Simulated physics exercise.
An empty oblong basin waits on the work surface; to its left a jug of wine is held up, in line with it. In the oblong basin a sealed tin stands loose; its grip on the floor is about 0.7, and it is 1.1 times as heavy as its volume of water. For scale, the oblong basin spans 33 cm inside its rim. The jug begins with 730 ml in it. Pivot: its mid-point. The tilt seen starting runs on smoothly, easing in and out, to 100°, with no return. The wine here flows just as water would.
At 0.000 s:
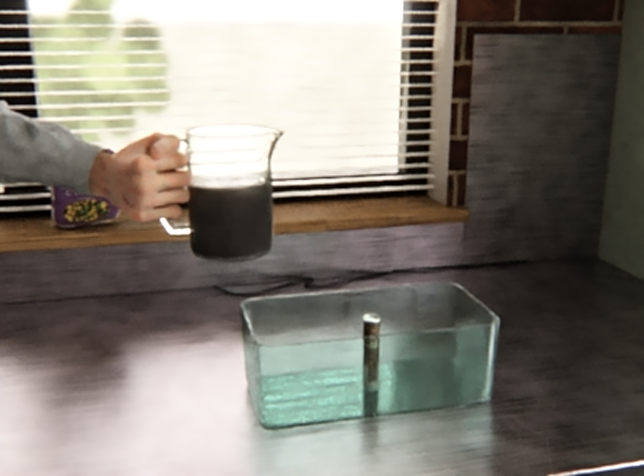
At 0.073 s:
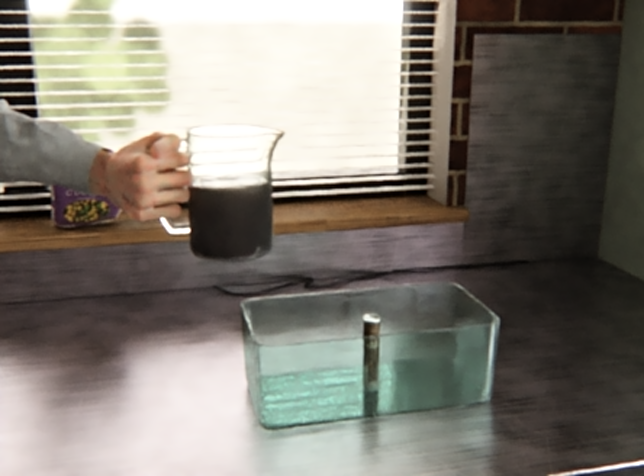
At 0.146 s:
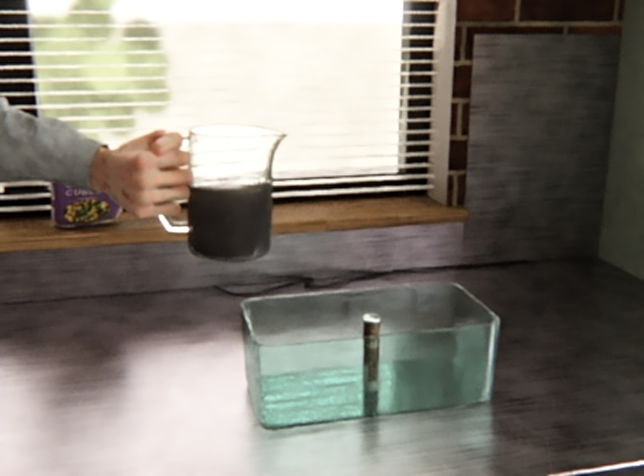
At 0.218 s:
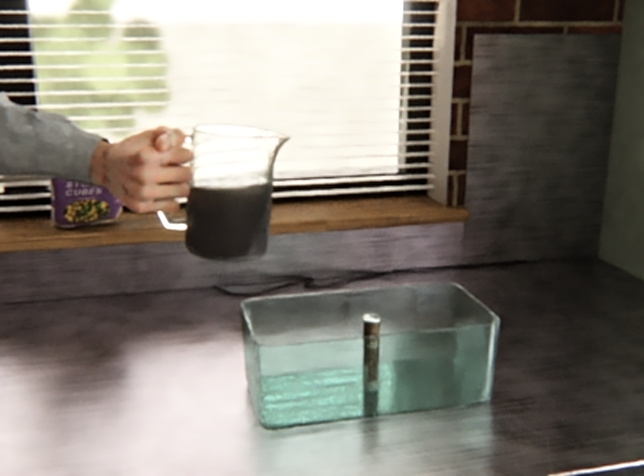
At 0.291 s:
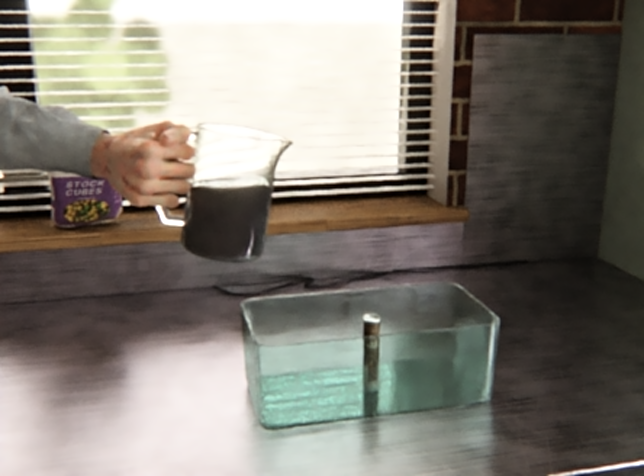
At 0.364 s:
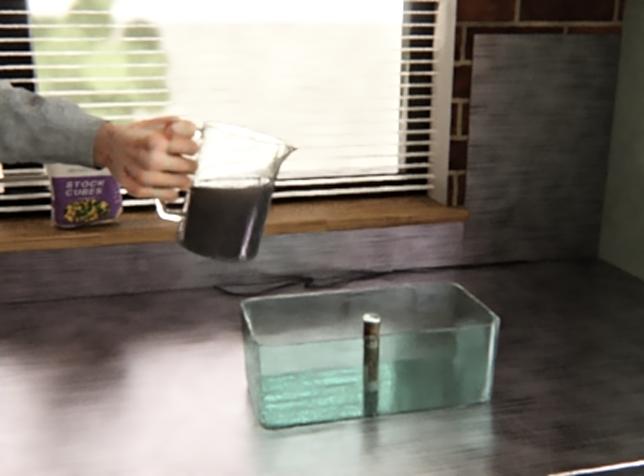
At the start, a hand holds a glass jug of dark wine upright, above and to the left of a greenish oblong basin on the work surface. The hand then tilts the jug smoothly to the right, slowly at first and then faster, while the basin stays still and the wine remains inside the jug.
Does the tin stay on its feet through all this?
No, I expect it to overbalance.
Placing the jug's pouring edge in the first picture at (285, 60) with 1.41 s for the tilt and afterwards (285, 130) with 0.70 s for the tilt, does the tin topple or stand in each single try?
First it tips over; then it tips over.
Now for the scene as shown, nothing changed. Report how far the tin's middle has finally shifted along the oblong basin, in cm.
Shift of tin centre: Approx. 10.0 cm.
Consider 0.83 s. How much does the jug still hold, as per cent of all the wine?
Fraction remaining: Approx. 98 per cent.
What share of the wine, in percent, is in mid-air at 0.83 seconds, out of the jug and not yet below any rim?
I'd put it at about 1 percent.
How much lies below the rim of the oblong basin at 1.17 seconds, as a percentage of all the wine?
My estimate is about 20 percent.
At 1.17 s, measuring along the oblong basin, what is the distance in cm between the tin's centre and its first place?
Some 1 cm.
After 0.83 s the tilt is 64° and 99 per cent is still to pour; the tin stands where it began.
After 1.17 s the tilt is 93° and 57 per cent is still to pour; the tin stands 1 cm from where it began.
After 1.52 s the tilt is 100° and 14 per cent is still to pour; the tin lies on its side.
After 1.91 s the tilt is 100° and 2 per cent is still to pour; the tin lies on its side.
In the end the tin lies on its side.
